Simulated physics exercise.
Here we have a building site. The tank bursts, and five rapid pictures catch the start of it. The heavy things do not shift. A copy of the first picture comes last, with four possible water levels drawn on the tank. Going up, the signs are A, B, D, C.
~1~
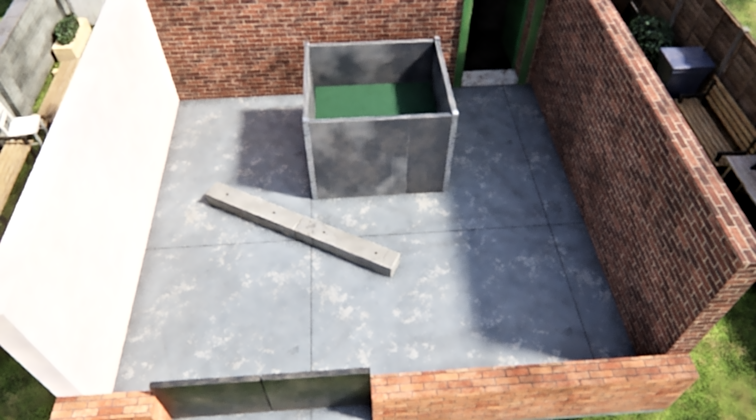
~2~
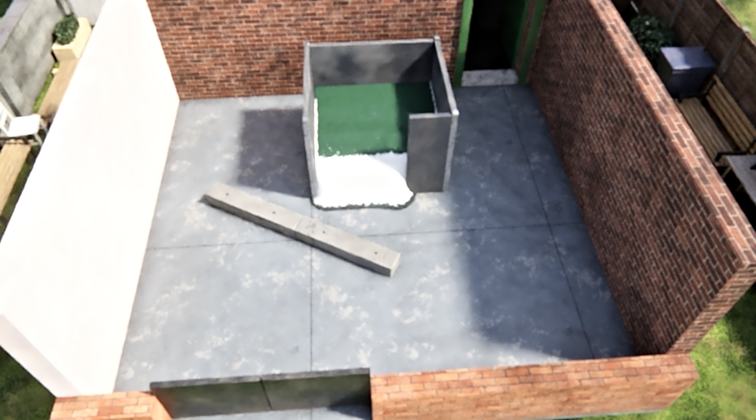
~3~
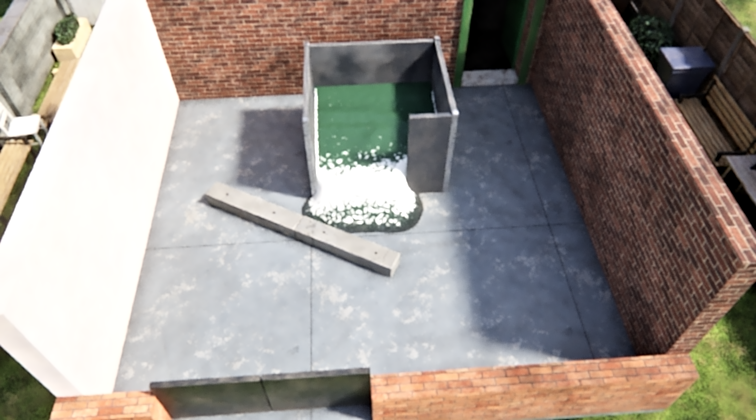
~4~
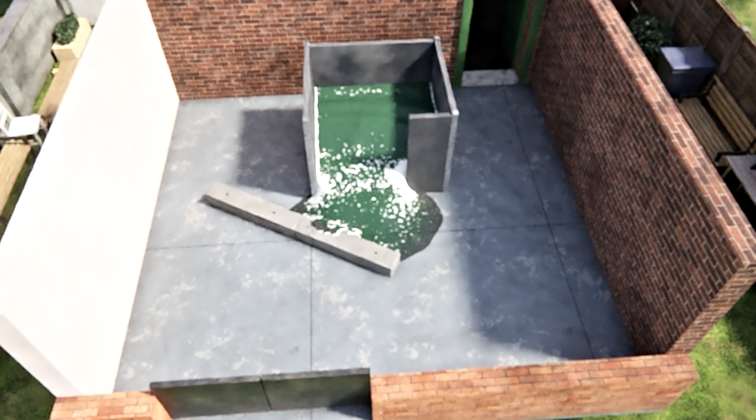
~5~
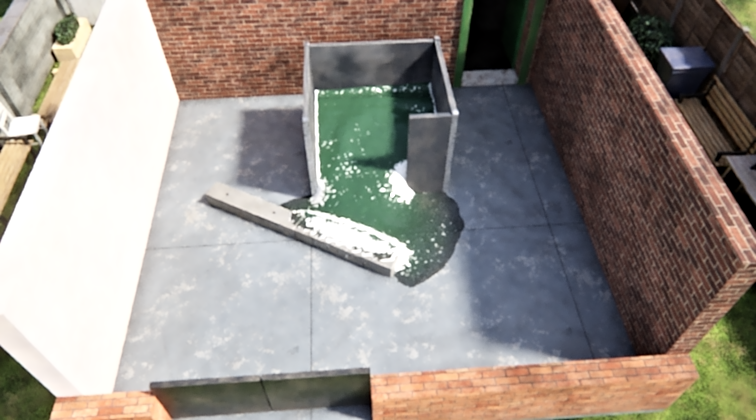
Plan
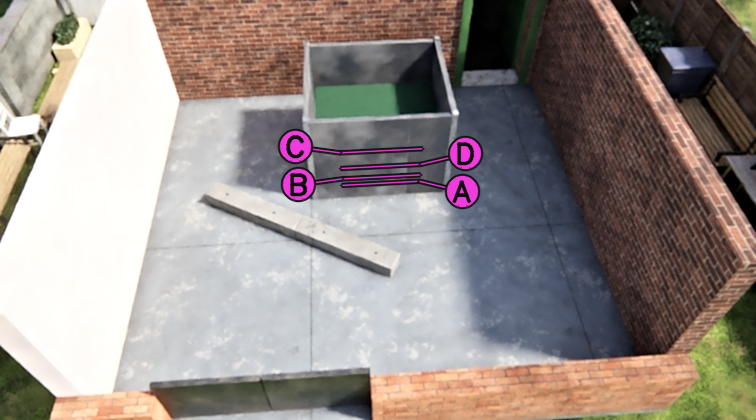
Green water pours through an opening in the front of a grey tank in a brick-walled yard, foaming white as it spreads across the paved floor, then meets a long low slanted block and runs along it toward the right.
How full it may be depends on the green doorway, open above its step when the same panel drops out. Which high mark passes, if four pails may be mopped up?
I would pick mark C.
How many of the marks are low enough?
All of them.
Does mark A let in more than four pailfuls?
No, not at all.
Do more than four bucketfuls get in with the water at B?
No, that is safe.
In magenta, A at (381, 183); B at (381, 176); C at (381, 150); D at (381, 166); from the bottom up A, B, D, C.
With A, nothing gets over.
With B, nothing gets over.
With C, a bucket or two gets in.
With D, nothing gets over.
